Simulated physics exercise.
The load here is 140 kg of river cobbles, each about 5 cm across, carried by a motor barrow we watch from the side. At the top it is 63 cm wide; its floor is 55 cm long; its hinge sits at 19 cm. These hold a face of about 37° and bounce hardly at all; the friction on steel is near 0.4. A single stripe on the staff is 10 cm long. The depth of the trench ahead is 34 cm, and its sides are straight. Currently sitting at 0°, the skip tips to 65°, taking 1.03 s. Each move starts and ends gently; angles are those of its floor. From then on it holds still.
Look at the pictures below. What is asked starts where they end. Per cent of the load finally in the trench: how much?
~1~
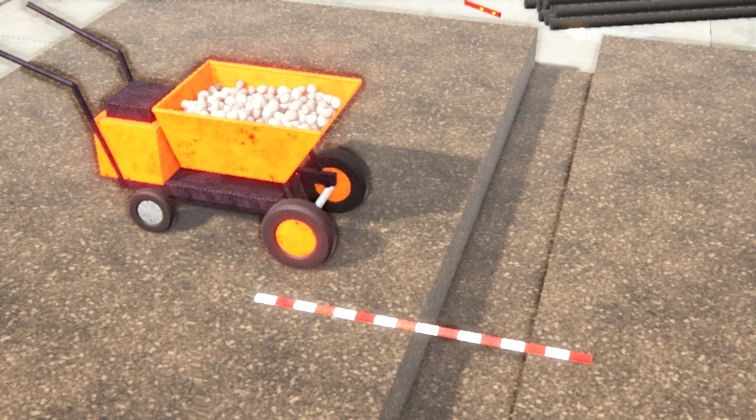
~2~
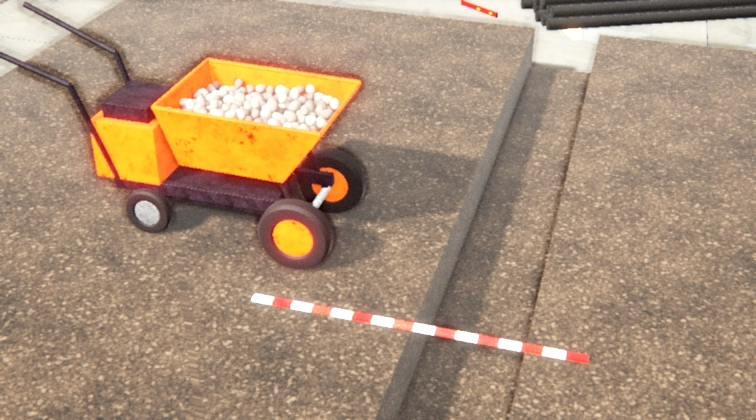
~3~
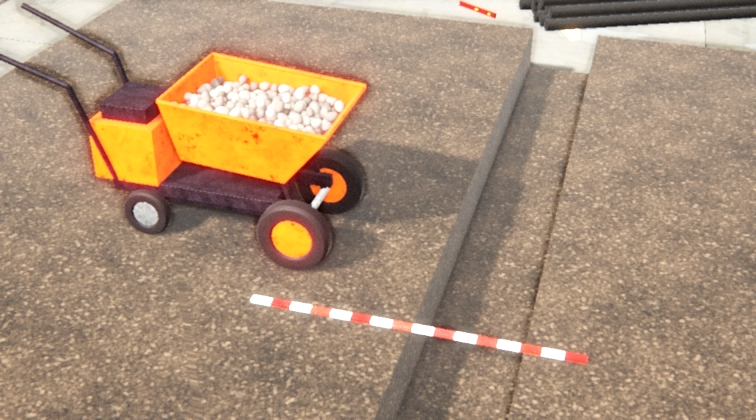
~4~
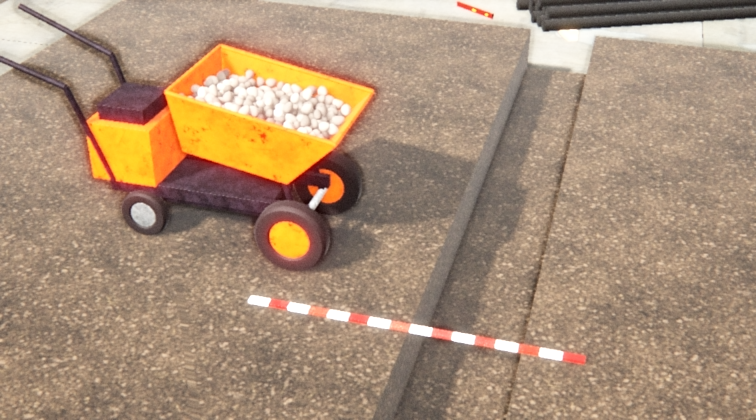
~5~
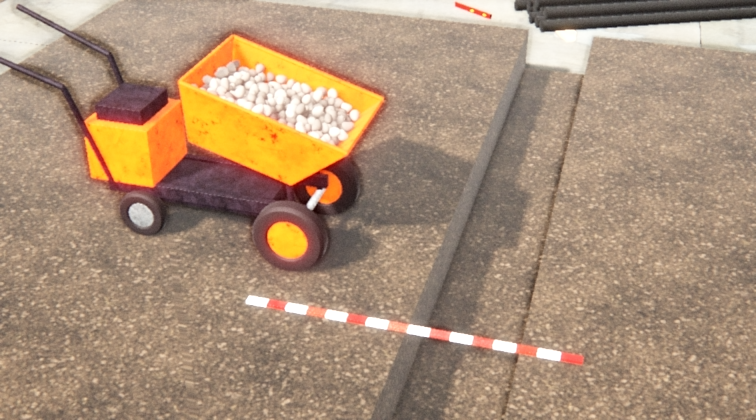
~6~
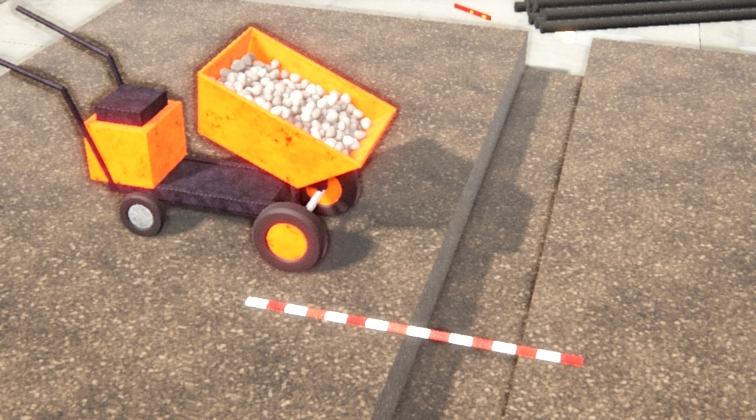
Approx. 82 %.
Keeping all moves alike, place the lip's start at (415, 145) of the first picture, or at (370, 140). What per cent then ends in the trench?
Roughly 40 in a hundred, then 75 in a hundred.
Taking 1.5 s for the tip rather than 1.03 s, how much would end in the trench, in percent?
About 75%.
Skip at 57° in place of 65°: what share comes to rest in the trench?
With that change, near 40 per cent.
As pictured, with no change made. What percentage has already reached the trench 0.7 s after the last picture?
By that moment, roughly 15 per cent of the load.
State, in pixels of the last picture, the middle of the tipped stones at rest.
(477, 313).
Then, 0.3 s after the last picture the floor is at 55°, 100 % in the skip; the foremost stones are at (398, 187).
Then, 0.7 s after the last picture the floor is at 65°, 83 % in the skip, 1 % short of the trench, 16 % in the trench; the foremost stones are at (483, 291).
Then, 1.0 s after the last picture the floor is at 65°, 50 % in the skip, 3 % short of the trench, 48 % in the trench; the foremost stones are at (522, 342).
Then, 3.0 s after the last picture the floor is at 65°, 17 % in the skip, 1 % short of the trench, 82 % in the trench; the foremost stones are at (524, 335).
